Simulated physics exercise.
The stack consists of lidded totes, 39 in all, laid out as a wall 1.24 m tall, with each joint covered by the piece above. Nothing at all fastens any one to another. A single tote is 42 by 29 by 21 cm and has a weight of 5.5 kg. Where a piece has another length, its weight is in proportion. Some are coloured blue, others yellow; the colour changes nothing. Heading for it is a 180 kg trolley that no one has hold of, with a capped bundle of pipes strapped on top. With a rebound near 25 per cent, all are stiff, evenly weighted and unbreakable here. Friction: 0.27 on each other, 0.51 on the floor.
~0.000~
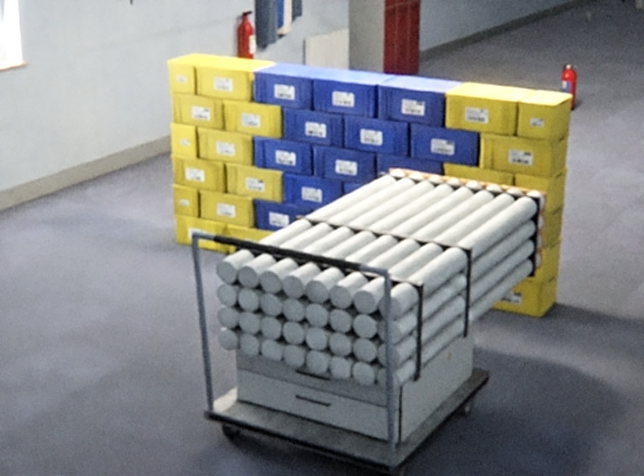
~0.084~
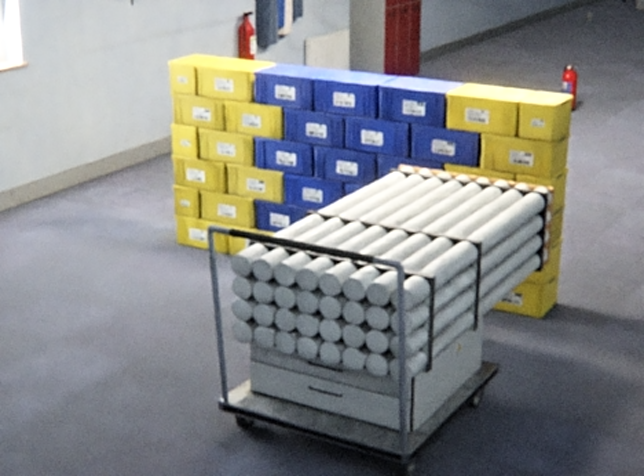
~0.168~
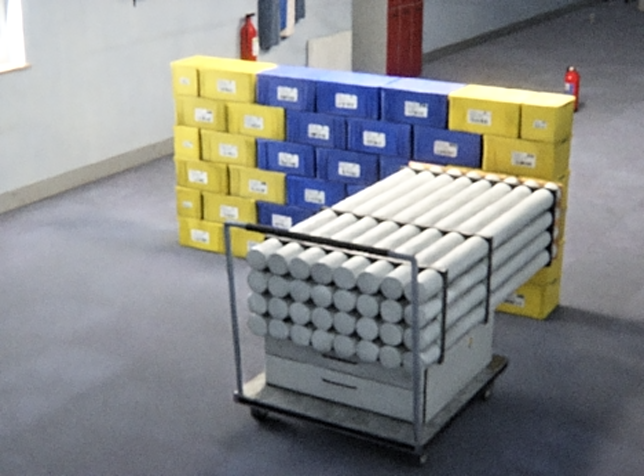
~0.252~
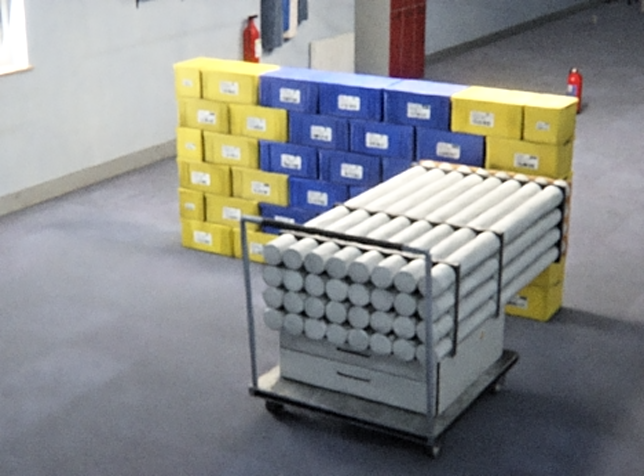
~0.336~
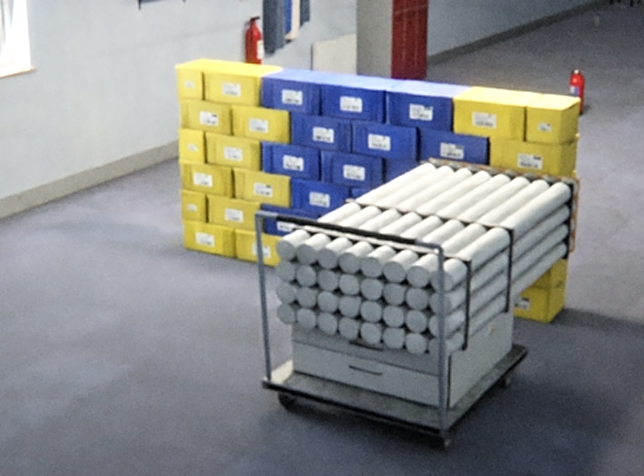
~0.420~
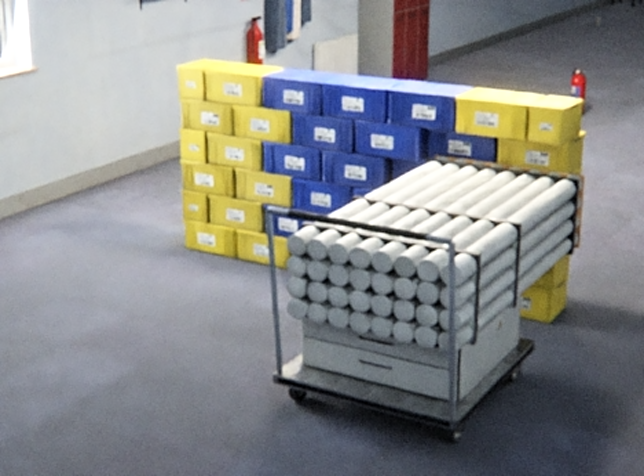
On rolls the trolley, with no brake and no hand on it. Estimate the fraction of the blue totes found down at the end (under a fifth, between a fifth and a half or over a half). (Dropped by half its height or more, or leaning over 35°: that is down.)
A fifth or more, half at most.
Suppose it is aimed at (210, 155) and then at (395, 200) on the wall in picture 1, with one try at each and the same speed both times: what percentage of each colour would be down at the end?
First try then second: Yellow 40 and 40, blue 20 and 80 per cent.
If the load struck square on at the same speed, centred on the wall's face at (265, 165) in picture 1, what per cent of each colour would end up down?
Down at the end: Yellow 40 percent, blue 40 percent.
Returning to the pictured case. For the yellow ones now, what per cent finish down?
Yellow: 30%.
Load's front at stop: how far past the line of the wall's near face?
80 cm.
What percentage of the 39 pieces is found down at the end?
30%.
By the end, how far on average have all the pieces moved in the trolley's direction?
It works out to near 30 cm.
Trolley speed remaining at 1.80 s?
0.3 m/s, roughly.
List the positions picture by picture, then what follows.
In the first picture (we follow the side turned to the camera; the camera pans a little), load (541, 219) 38 cm short of the wall; top blue tote (281, 91); top yellow tote (480, 115); no piece has moved.
The second picture shows load (549, 214) 28 cm short of the wall; top blue tote (282, 91).
The third picture shows load (558, 210) 17 cm short of the wall; top blue tote (284, 93).
The fourth picture shows load (567, 207) 7 cm short of the wall; top blue tote (287, 94).
The fifth picture shows load (575, 204) 24 mm into the wall's line; top blue tote (289, 96); 7 stirred so far.
The sixth picture shows load (580, 200) 10 cm into the wall's line; top blue tote (290, 96); top yellow tote (490, 119); 7 stirred so far.
Around 0.72 s, load 32 cm past the wall's line, still rolling; none of the 18 blue totes down (1 of 39 in all colours); top blue tote unmoved; top yellow tote tipped 32°.
Around 1.14 s, load 53 cm past the wall's line, still rolling; 6 of the 18 blue totes down (12 of 39 in all colours); top blue tote unmoved; top yellow tote tipped 12°, 14 cm lower.
Around 1.80 s, load 77 cm past the wall's line, still rolling; 6 of the 18 blue totes down (12 of 39 in all colours); top blue tote unmoved; top yellow tote on its side.
Finally (3.1 s), load 80 cm past the wall's line, stopped; 6 of the 18 blue totes down (12 of 39 in all colours); top blue tote unmoved; top yellow tote on its side. That is 33 per cent. Seen by the last camera, middles, top blue tote near (303, 92), top yellow tote near (553, 234).
